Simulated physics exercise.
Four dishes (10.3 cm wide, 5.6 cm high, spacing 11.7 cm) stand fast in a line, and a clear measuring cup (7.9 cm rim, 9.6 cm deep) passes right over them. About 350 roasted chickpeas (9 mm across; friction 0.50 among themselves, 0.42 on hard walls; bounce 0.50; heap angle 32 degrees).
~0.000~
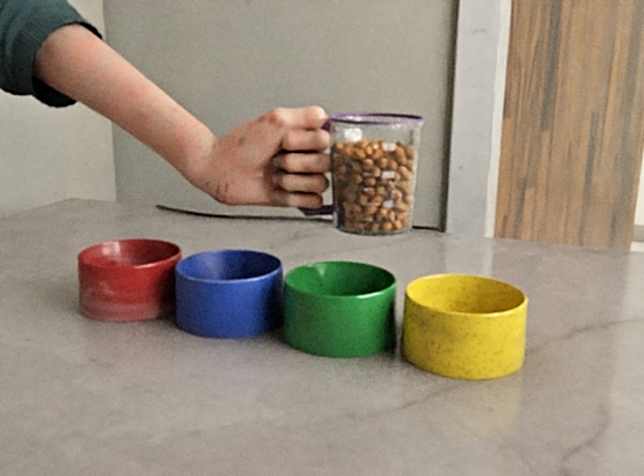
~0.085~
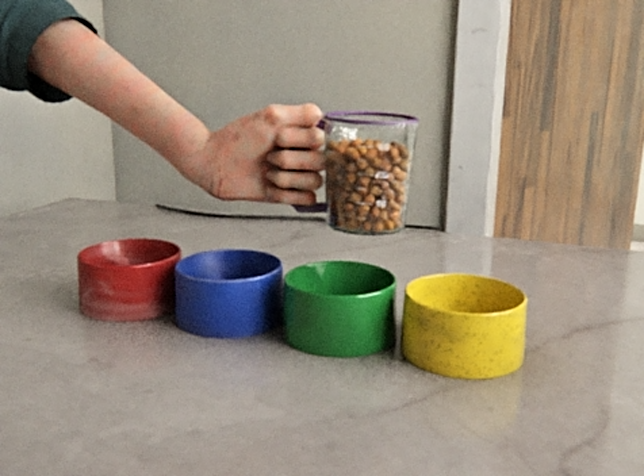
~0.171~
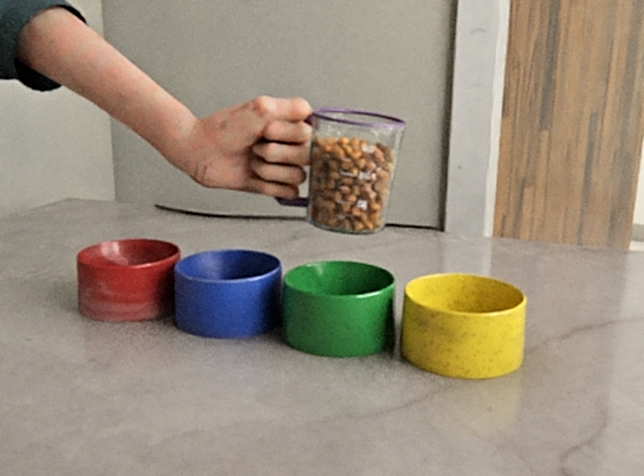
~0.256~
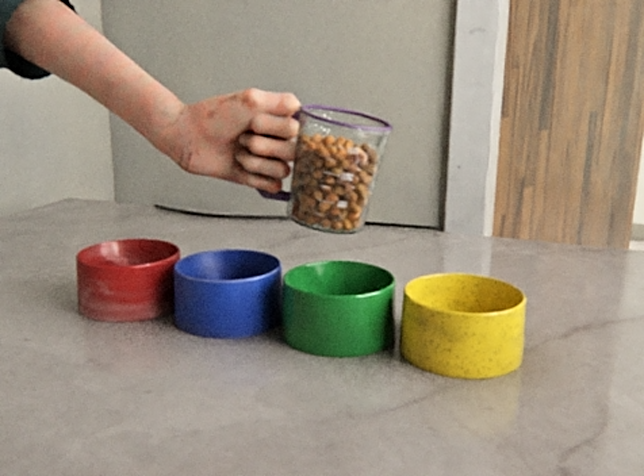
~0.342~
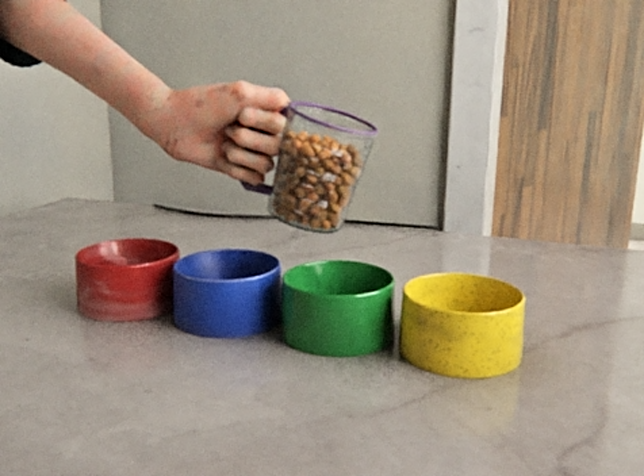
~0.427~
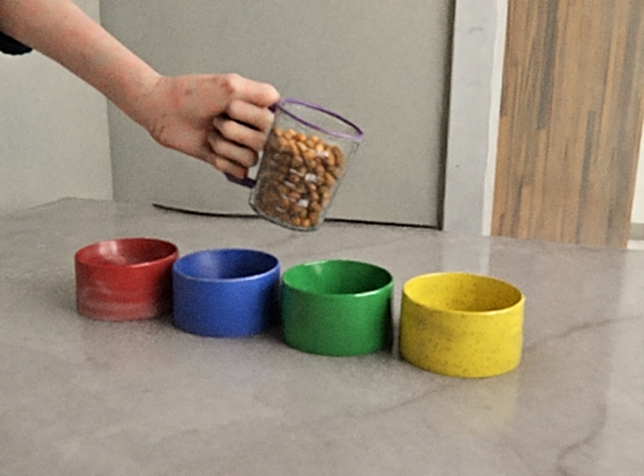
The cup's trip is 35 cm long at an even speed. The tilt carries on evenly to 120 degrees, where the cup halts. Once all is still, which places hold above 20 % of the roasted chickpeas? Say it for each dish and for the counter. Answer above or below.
Red: Above, blue: Below, green: Below, yellow: Below, counter: Below.
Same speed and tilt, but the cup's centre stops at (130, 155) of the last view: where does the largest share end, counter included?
Most goes to: Blue.
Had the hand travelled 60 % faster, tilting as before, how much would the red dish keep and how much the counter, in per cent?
In that case red 100, counter 0.
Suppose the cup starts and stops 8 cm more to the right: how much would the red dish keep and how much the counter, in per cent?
Then: Red 20, counter 40.
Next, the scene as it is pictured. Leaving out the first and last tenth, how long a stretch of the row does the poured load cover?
About 6 cm.
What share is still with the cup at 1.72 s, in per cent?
Some 95 per cent of the load.
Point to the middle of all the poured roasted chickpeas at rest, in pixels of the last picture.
Around (126, 279).
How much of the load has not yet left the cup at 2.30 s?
Roughly 20 per cent.
After 1.20 s, tilt 67 degrees; cup holds 100 %.
After 1.72 s, tilt 98 degrees; cup holds 95 %, red 5 %.
Then, at 2.30 s, tilt 120 degrees; cup holds 20 %, red 80 %.
At rest (2.9 s), red 100 %, blue 0 %, green 0 %, yellow 0 %, counter 0 %.
